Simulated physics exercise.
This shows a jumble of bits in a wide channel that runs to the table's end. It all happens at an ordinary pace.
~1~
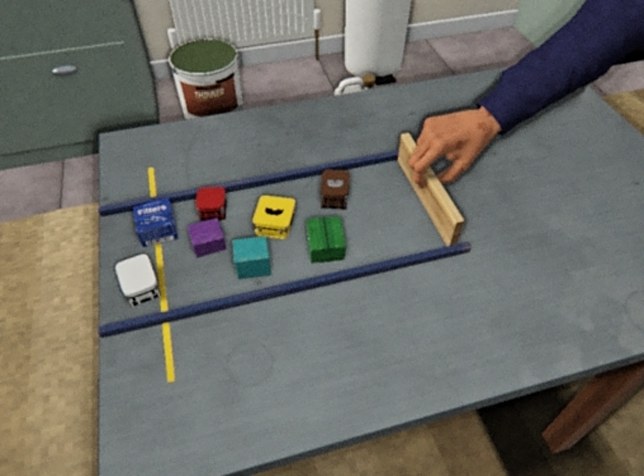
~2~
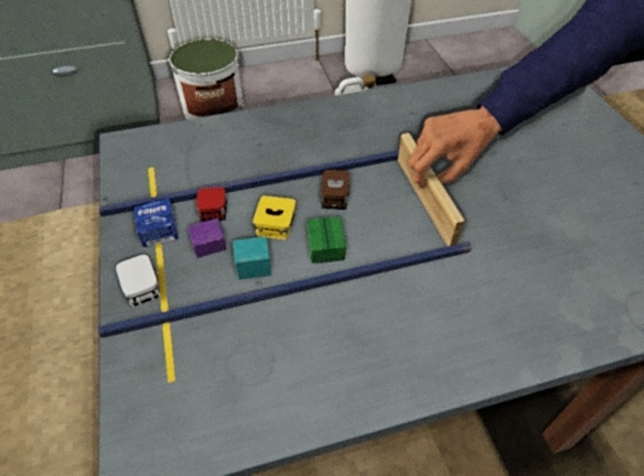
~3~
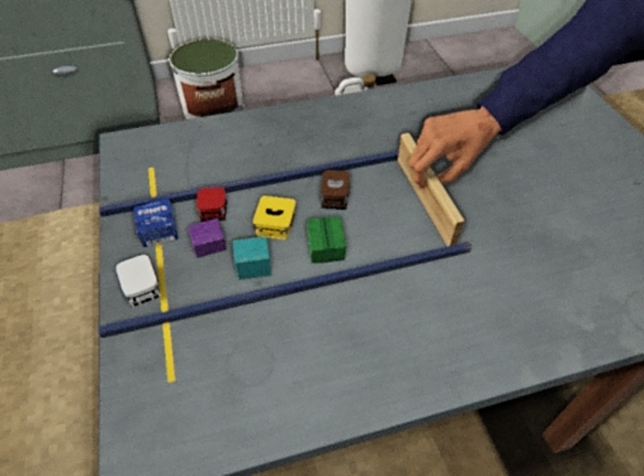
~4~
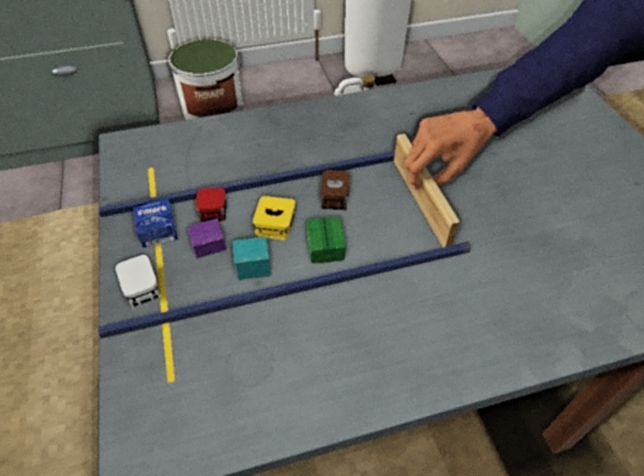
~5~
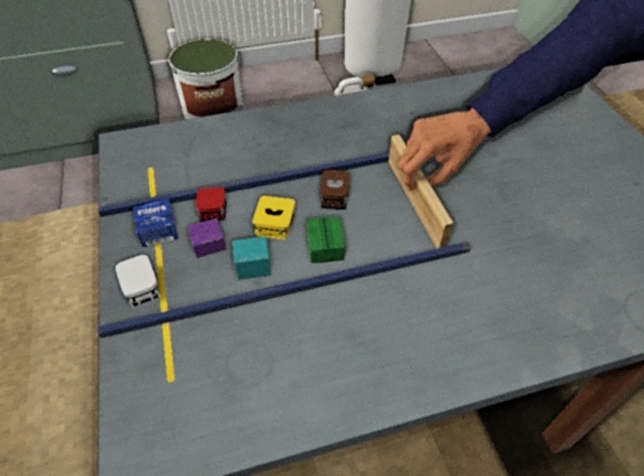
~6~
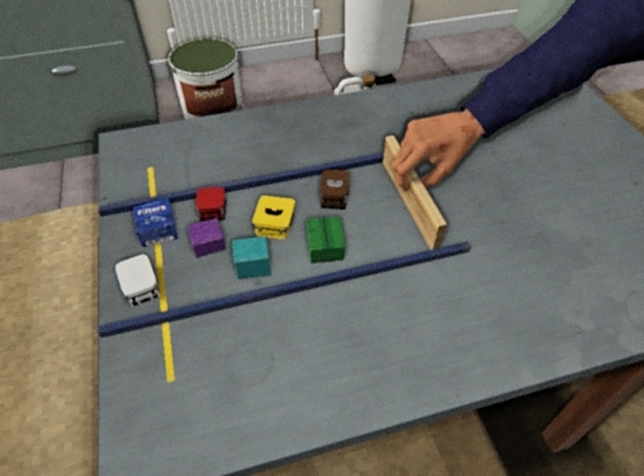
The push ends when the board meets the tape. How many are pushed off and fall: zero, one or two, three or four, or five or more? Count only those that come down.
Outcome: The number that fall off is three or four.
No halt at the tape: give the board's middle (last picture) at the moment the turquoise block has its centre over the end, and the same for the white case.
Near (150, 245) and (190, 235).
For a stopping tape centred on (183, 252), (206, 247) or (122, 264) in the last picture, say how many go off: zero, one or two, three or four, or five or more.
One after another: Just one or two; none at all; five or over.
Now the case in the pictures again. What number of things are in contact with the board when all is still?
That makes 2.
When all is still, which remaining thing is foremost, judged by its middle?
Foremost is the turquoise block.
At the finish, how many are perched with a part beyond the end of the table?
2 of them.
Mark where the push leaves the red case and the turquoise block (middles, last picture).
First (112, 223), then (103, 294).
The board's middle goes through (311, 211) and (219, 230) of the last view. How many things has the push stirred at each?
At the one place 3, at the other 8.
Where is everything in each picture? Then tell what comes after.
In the first frame, white case (139, 281); blue box (156, 223); purple block (207, 238); board (428, 188); tape (159, 257).
In the second frame, blue box (156, 223); green box (326, 240).
In the third frame, purple block (208, 238); brown case (335, 190).
In the fourth frame, white case (139, 281); turquoise block (252, 259).
In the fifth frame, blue box (156, 223); red case (212, 205).
In the sixth frame, white case (139, 281); blue box (155, 222); purple block (207, 238); board (412, 191); tape (159, 256).
Early on, none off yet; white case at rest near (139, 281); blue box at rest near (155, 222); purple block at rest near (207, 238).
A while later, none off yet; white case at rest near (138, 282); blue box moving near (152, 223); purple block travelled about its own width near (163, 254).
Finally, the number that fall off is three or four; lost, purple block, blue box and white case.
